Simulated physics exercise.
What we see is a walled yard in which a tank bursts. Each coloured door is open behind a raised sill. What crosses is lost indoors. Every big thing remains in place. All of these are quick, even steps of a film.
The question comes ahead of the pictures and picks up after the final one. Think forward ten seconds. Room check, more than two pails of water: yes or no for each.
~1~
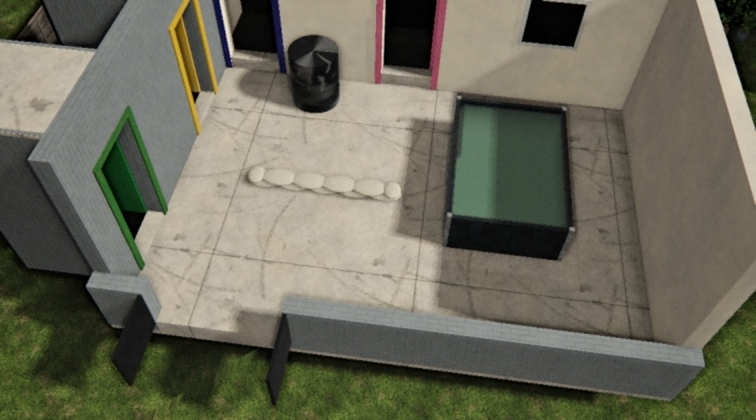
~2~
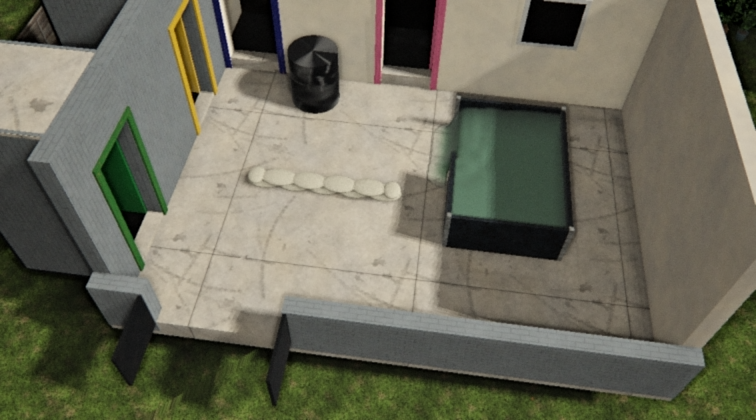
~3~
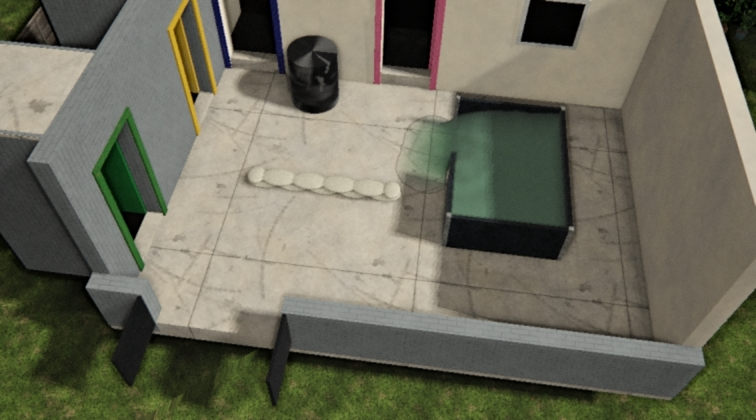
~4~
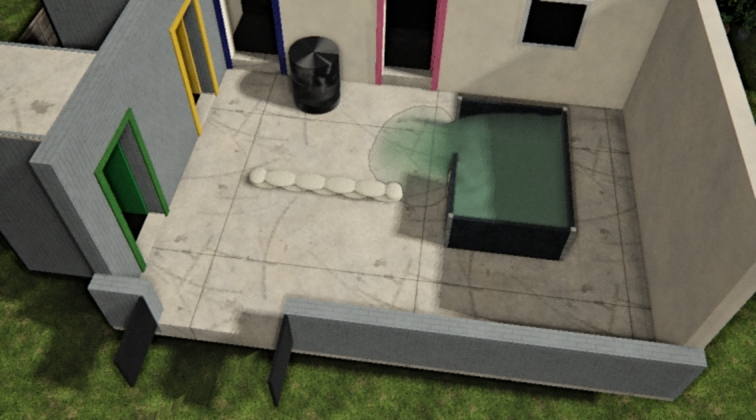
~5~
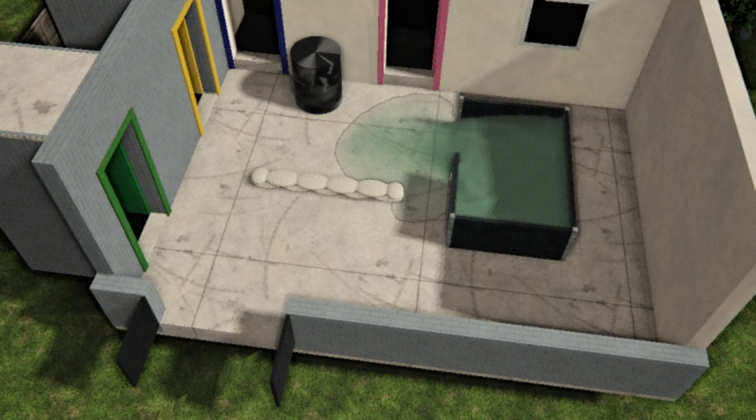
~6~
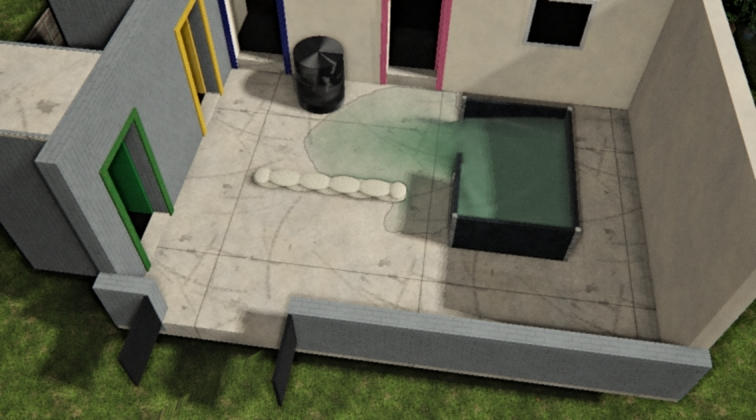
Pink door, no; green door, no; yellow door, yes; blue door, no.
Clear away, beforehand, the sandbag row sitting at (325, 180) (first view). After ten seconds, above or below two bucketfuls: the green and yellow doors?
Looking at it, green goes past it while yellow goes past it.
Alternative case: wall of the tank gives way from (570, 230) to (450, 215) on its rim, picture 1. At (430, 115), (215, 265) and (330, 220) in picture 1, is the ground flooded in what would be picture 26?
One after the other: Dry, wet, under water.
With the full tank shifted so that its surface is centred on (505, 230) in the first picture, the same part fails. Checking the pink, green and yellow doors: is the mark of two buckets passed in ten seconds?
Note: Pink ends up beneath; green ends up above; yellow ends up above.
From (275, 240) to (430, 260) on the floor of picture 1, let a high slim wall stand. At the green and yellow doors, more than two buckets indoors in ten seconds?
Briefly, the green door stays within the limit and the yellow door exceeds the limit.
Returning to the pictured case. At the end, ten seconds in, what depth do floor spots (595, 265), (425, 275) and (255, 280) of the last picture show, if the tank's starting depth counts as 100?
I'd say around 4 per cent, then 6 per cent, then 4 per cent.
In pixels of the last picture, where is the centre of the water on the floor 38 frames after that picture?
I'd put my finger on (374, 163).
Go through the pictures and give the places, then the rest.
The first picture shows still water in the water tank at (510, 163).
In the second picture, the front is at (446, 128), out from the gap at (455, 146).
In the third picture, the front is at (407, 179), out from the gap at (454, 148).
In the fourth picture, the front is at (374, 162), out from the gap at (456, 150).
In the fifth picture, the front is at (341, 155), out from the gap at (457, 149).
In the sixth picture, the front is at (312, 135), out from the gap at (460, 149).
A moment on, water covers 25 % of the floor; the pink door wet at the sill, nothing in, the green door not reached, the yellow door wet at the sill, nothing in, the blue door not reached.
Next, water covers 30 % of the floor; the pink door wet at the sill, nothing in, the green door not reached, the yellow door over two buckets in, the blue door wet at the sill, nothing in.
Then, water covers 45 % of the floor; the pink door wet at the sill, nothing in, the green door wet at the sill, nothing in, the yellow door far over two buckets in, the blue door wet at the sill, nothing in.
Later, water covers 60 % of the floor; the pink door wet at the sill, nothing in, the green door wet at the sill, nothing in, the yellow door far over two buckets in, the blue door wet at the sill, nothing in.
In the end, water covers 85 % of the floor; the pink door wet at the sill, nothing in, the green door wet at the sill, nothing in, the yellow door far over two buckets in, the blue door wet at the sill, nothing in.
